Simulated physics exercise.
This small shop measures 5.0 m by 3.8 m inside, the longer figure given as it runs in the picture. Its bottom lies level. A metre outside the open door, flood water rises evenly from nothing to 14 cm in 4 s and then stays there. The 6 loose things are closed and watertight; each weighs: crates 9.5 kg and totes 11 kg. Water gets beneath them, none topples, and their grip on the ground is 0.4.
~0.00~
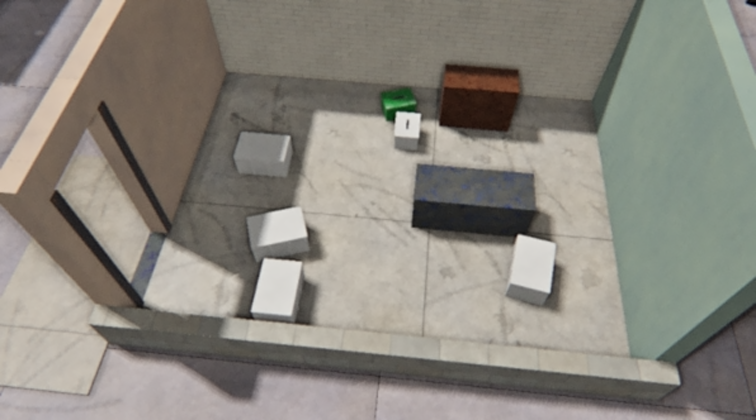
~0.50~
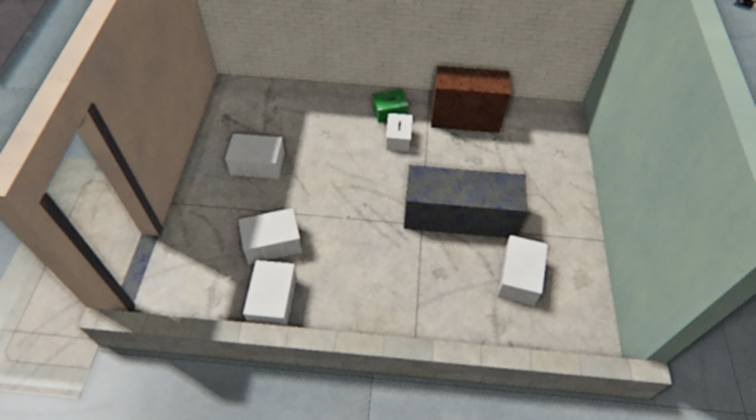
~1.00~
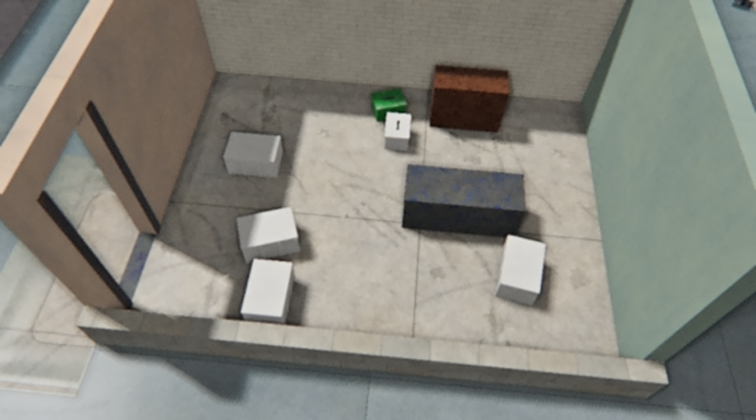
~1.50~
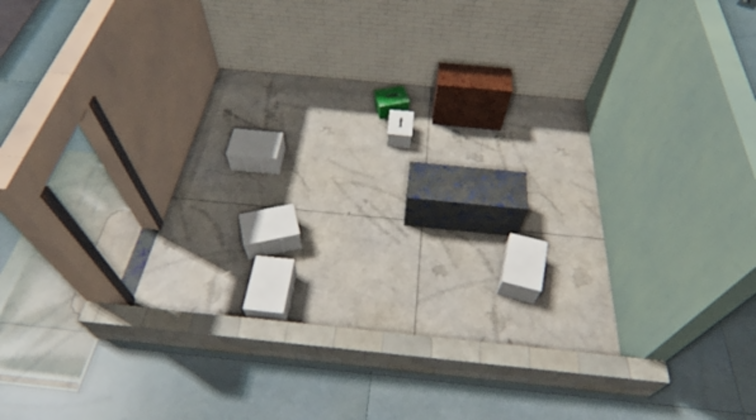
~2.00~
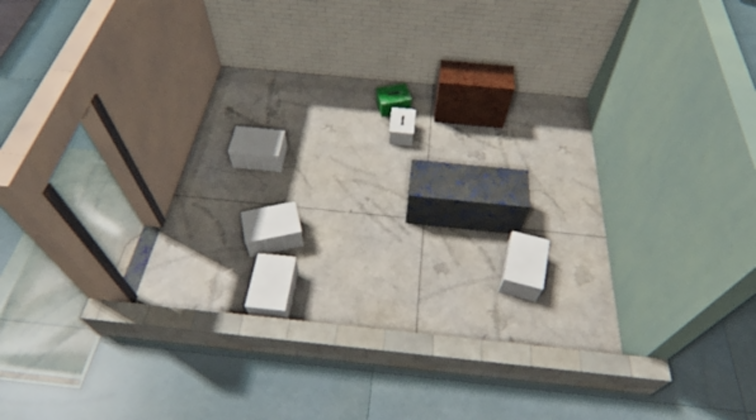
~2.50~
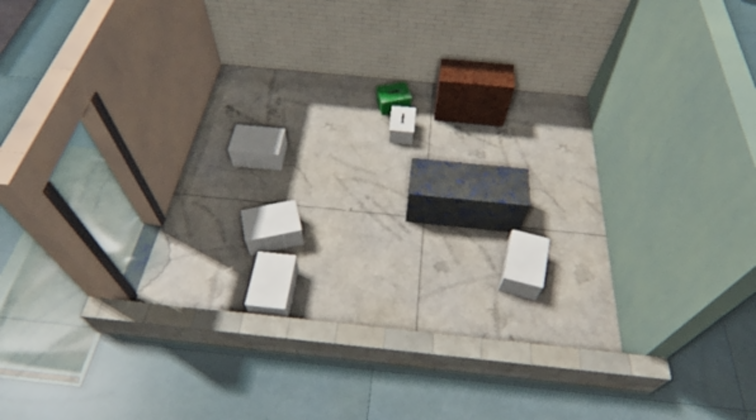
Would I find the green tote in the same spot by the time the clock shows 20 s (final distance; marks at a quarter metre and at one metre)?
The green tote stays put.
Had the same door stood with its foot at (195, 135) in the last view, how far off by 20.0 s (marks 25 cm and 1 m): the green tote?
Then the green tote stays put.
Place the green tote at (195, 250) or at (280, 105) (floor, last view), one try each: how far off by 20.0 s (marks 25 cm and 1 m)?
In turn: It is nudged along; it barely shifts.
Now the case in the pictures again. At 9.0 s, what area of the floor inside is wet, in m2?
Some 13 m2.
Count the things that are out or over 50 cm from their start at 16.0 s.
3 of them.
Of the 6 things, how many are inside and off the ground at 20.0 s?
3 of them.
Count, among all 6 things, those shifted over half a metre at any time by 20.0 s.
That makes 3.
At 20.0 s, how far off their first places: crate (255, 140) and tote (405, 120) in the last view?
In turn: 0 cm, 0 cm.
After 4.0 s the green tote is near (394, 92), 0.0 m from its start, aground; 0 afloat.
After 9.0 s the green tote is near (394, 92), 0.0 m from its start, aground; 1 afloat.
After 16.0 s the green tote is near (394, 92), 0.0 m from its start, aground; 3 afloat.
After 20.0 s the green tote is near (394, 92), 0.0 m from its start, aground; 3 afloat.
